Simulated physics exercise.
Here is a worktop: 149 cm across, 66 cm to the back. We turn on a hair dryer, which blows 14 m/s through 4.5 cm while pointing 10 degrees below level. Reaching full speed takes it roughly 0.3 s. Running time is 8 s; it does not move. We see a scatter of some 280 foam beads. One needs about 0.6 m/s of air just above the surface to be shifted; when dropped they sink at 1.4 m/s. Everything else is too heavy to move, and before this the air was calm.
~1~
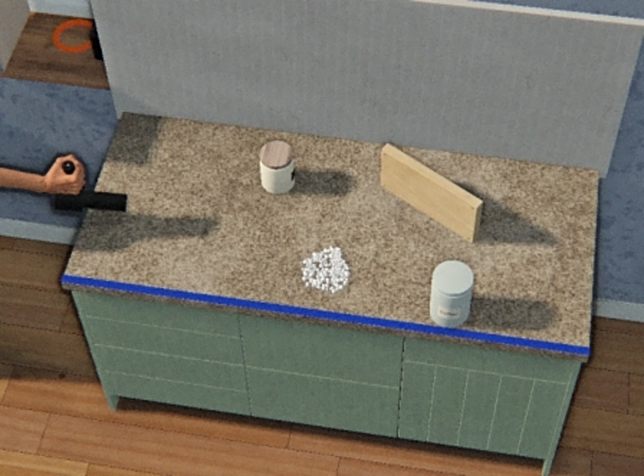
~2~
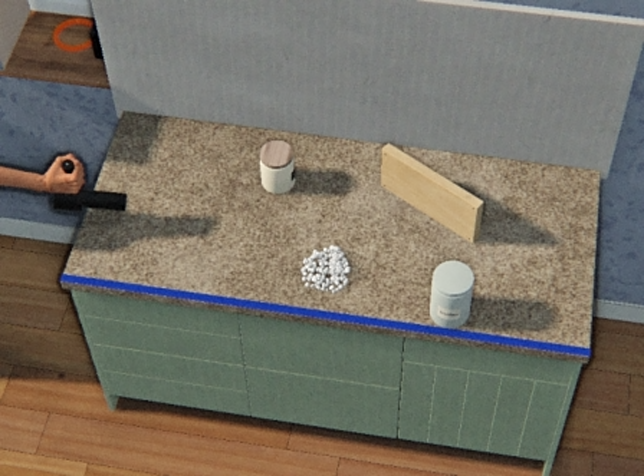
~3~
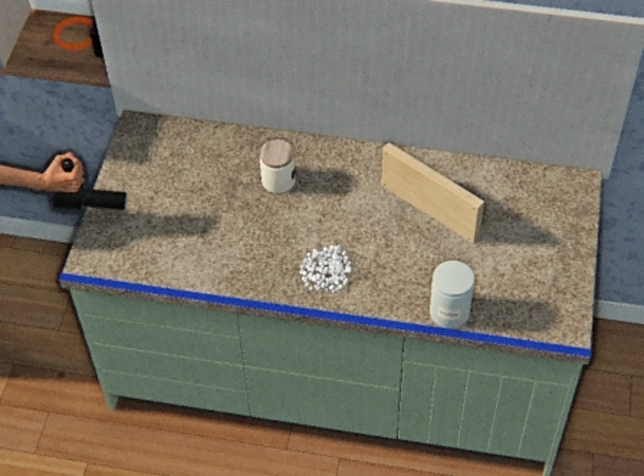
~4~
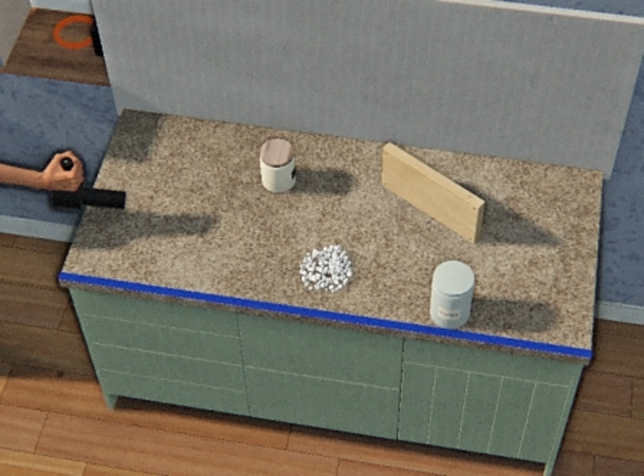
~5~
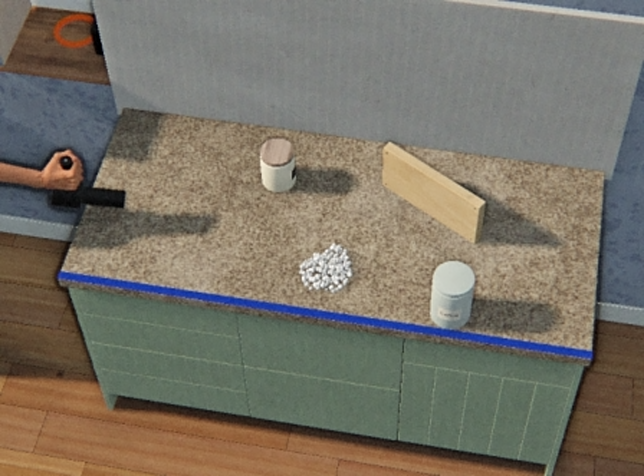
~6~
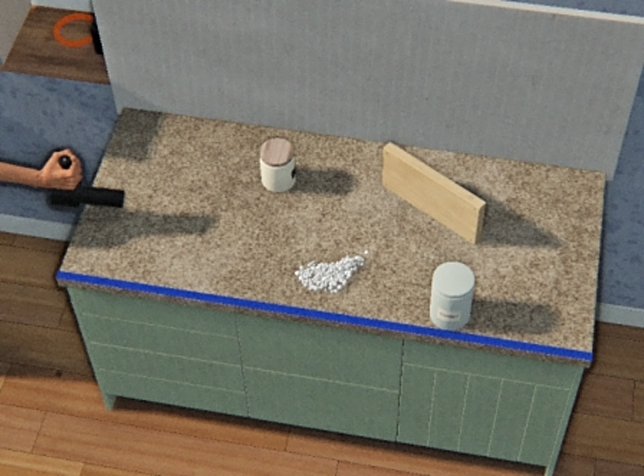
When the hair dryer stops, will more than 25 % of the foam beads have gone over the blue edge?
Yes.
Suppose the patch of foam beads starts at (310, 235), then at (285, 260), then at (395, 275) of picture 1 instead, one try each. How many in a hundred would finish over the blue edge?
Taking the three spots in order, you'd get around 30 percent, 70 percent and 30 percent.
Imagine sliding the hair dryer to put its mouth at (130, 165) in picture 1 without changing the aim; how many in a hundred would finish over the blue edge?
Near 60 per cent.
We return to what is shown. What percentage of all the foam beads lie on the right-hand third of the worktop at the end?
Roughly 2 in a hundred.
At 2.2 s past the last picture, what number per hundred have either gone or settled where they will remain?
I reckon around 100 per cent.
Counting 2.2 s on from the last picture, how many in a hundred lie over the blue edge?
Share: Approx. 60 %.
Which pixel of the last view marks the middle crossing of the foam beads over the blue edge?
Median crossing point, approx. (382, 328).
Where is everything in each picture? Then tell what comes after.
In the first picture, the middle of the foam beads is near (330, 272), none has stirred yet and the mouth of the hair dryer is at (127, 203).
In the second picture, the middle of the foam beads is near (327, 270), none has stirred yet and the blue edge is centred on (318, 318).
In the third picture, the middle of the foam beads is near (327, 269), none has stirred yet, the top of a jar is at (277, 152) and the top of a board is at (433, 174).
In the fourth picture, the middle of the foam beads is near (327, 269) and none has stirred yet.
In the fifth picture, the middle of the foam beads is near (327, 269) and none has stirred yet.
In the sixth picture, the middle of the foam beads is near (331, 276), the farthest in sight from the hair dryer is at (367, 253) and about 40 % have left their places.
Then, 1.2 s after the last picture, 57 % are over the blue edge; 96 % have settled or left.
Then, 2.2 s after the last picture, 57 % are over the blue edge; 98 % have settled or left.
Then, 4.1 s after the last picture, 57 % are over the blue edge; 98 % have settled or left.
Then, 7.7 s after the last picture, at the end, 57 % are over the blue edge.
